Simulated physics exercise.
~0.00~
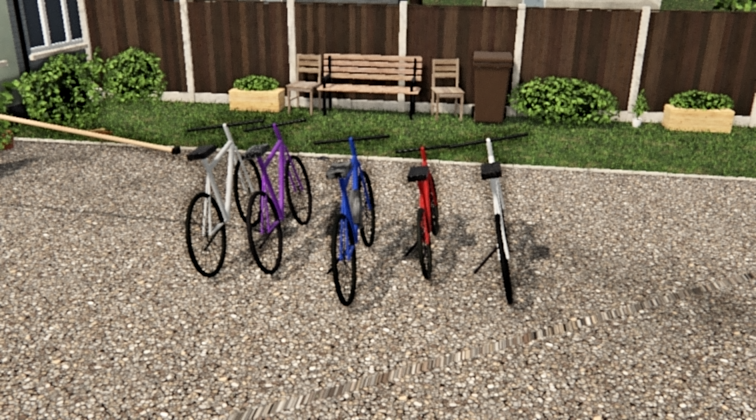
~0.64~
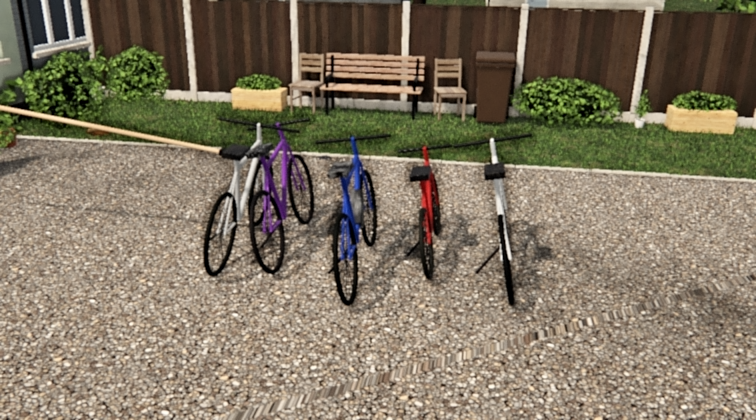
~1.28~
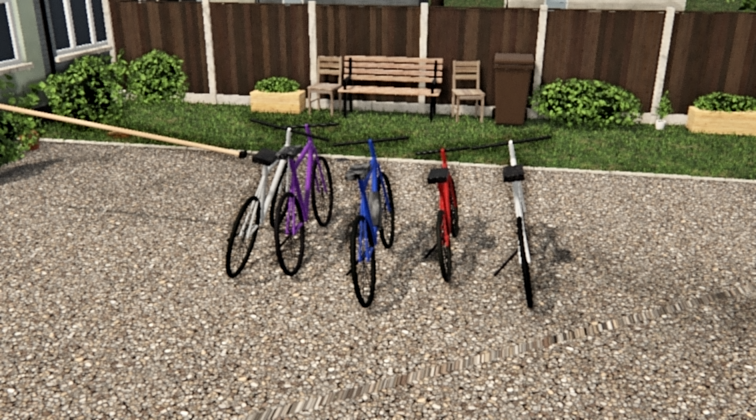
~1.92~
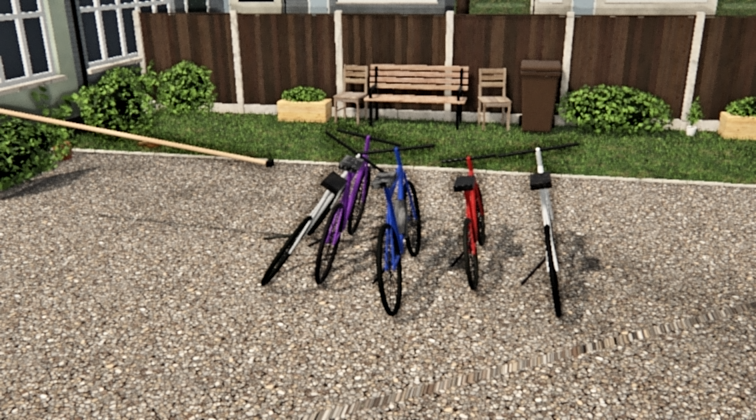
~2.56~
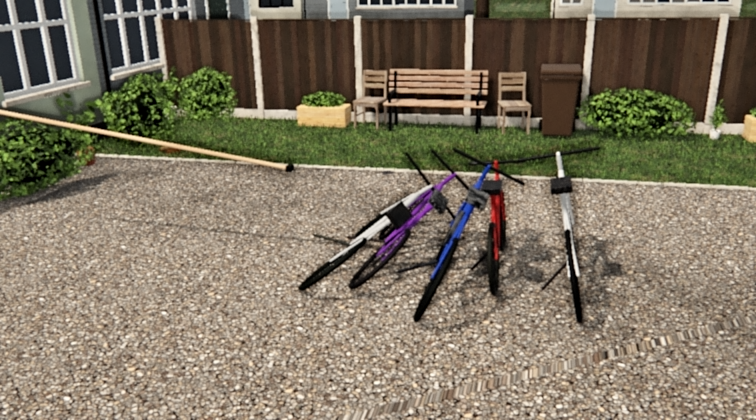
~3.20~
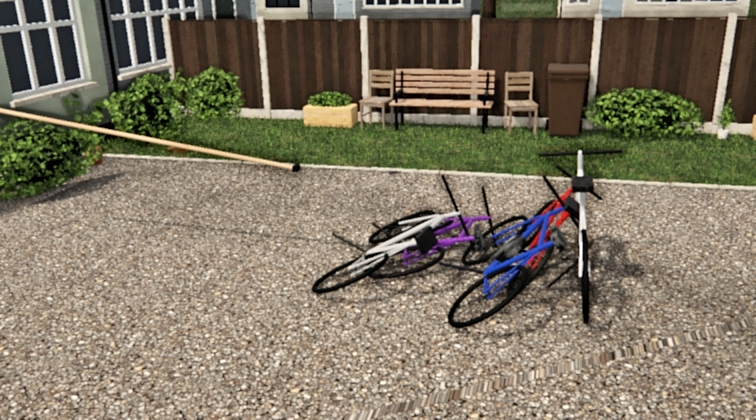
A row of bicycles topples rightward beside a wooden pole, leaving only the rightmost standing.
